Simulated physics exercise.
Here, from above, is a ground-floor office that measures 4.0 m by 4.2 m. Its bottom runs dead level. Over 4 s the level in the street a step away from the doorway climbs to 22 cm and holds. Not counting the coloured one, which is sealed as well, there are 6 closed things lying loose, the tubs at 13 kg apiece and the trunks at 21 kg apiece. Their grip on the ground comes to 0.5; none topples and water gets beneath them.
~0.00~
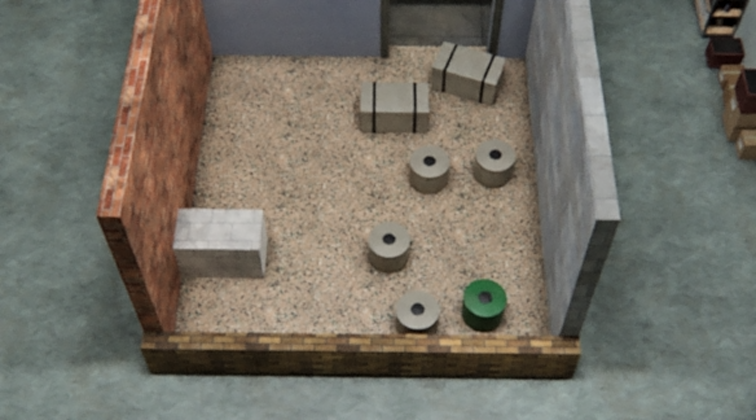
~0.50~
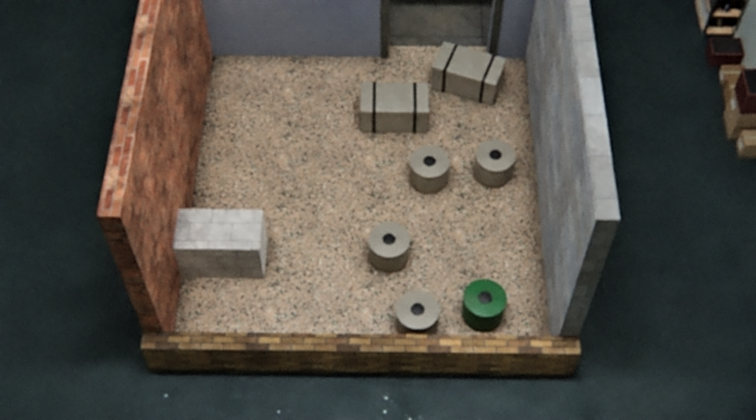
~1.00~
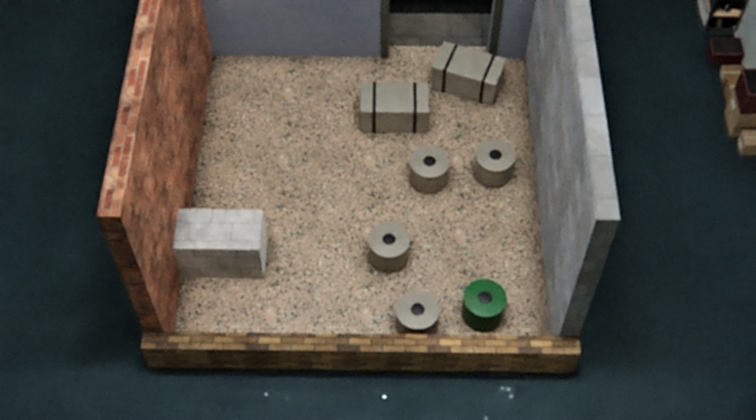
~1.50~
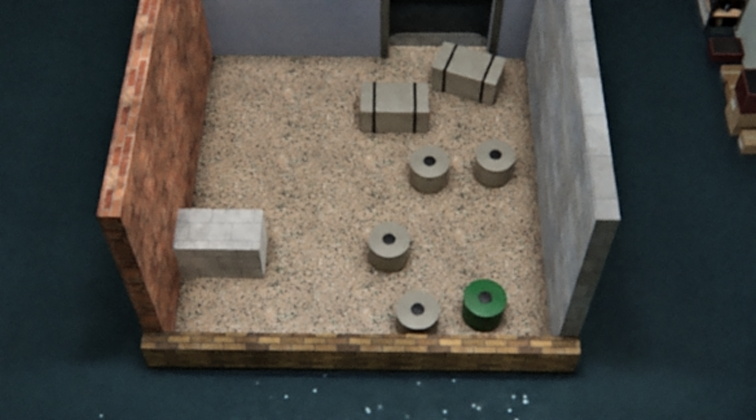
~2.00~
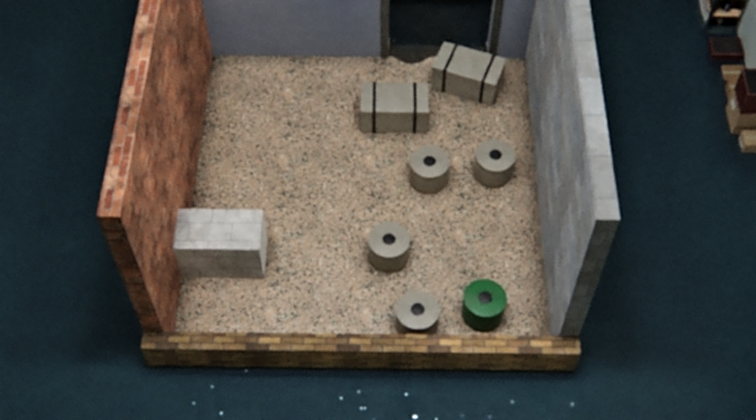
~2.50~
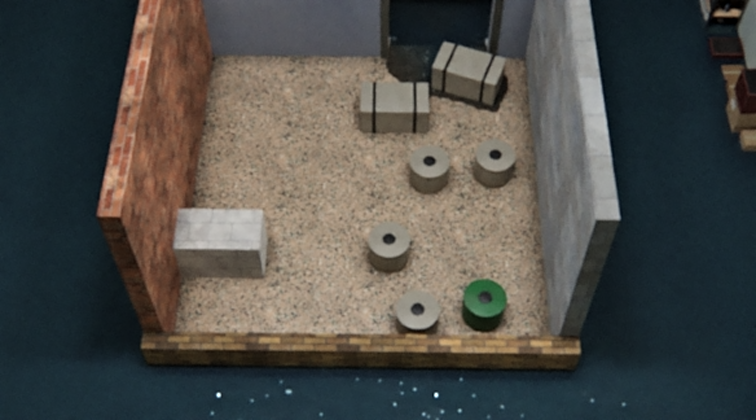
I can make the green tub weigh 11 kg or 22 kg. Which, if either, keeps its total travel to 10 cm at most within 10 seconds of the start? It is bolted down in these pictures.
None of them.
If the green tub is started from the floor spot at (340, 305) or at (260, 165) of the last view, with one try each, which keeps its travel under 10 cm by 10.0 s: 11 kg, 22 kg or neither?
Taking them in turn, neither mass keeps it, and the lighter mass keeps it.
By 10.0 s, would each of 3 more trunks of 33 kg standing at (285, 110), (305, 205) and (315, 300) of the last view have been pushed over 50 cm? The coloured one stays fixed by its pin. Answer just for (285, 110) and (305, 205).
In order: Within the mark, within the mark.
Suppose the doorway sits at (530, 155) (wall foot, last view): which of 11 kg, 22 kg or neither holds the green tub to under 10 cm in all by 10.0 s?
The light one suffices.
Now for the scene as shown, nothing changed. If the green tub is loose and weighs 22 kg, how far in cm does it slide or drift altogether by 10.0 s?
Some 80 cm in all.
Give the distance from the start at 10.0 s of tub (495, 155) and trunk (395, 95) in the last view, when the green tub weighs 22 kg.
Net displacement, in order: 200 cm; 300 cm.
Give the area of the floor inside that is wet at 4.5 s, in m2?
I'd estimate close to 5.5 m2.
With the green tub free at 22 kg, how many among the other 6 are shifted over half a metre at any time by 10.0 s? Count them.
My count gives 6.
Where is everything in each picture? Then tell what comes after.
The green tub at (485, 298) rests on the ground; water covers 0.0 m2; 0 of 7 have shifted, in the first frame.
The green tub at (485, 298), on the bottom; water covers 0.0 m2; 0 of 7 have shifted, in the second frame.
The green tub at (485, 298), on the bottom; water covers 0.0 m2; 0 of 7 have shifted, in the third frame.
The green tub at (485, 298), on the bottom; 0.0 m2 under water; 0 of 7 have shifted, in the fourth frame.
The green tub at (485, 298), on the bottom; 0.0 m2 under water; 0 of 7 have shifted, in the fifth frame.
The green tub at (485, 298), on the bottom; water covers 0.4 m2; 0 of 7 have shifted, in the sixth frame.
After 3.5 s the green tub would be 0 cm from its start with 11 kg and 0 cm from its start with 22 kg; 0 cm of water round it then.
After 4.5 s the green tub would be 0 cm from its start with 11 kg and 0 cm from its start with 22 kg; 0 cm of water round it then.
After 7.0 s the green tub would be 23 cm from its start with 11 kg and 3 cm from its start with 22 kg; 7 cm of water round it then.
After 10.0 s the green tub would be 105 cm from its start with 11 kg and 69 cm from its start with 22 kg; 15 cm of water round it then.
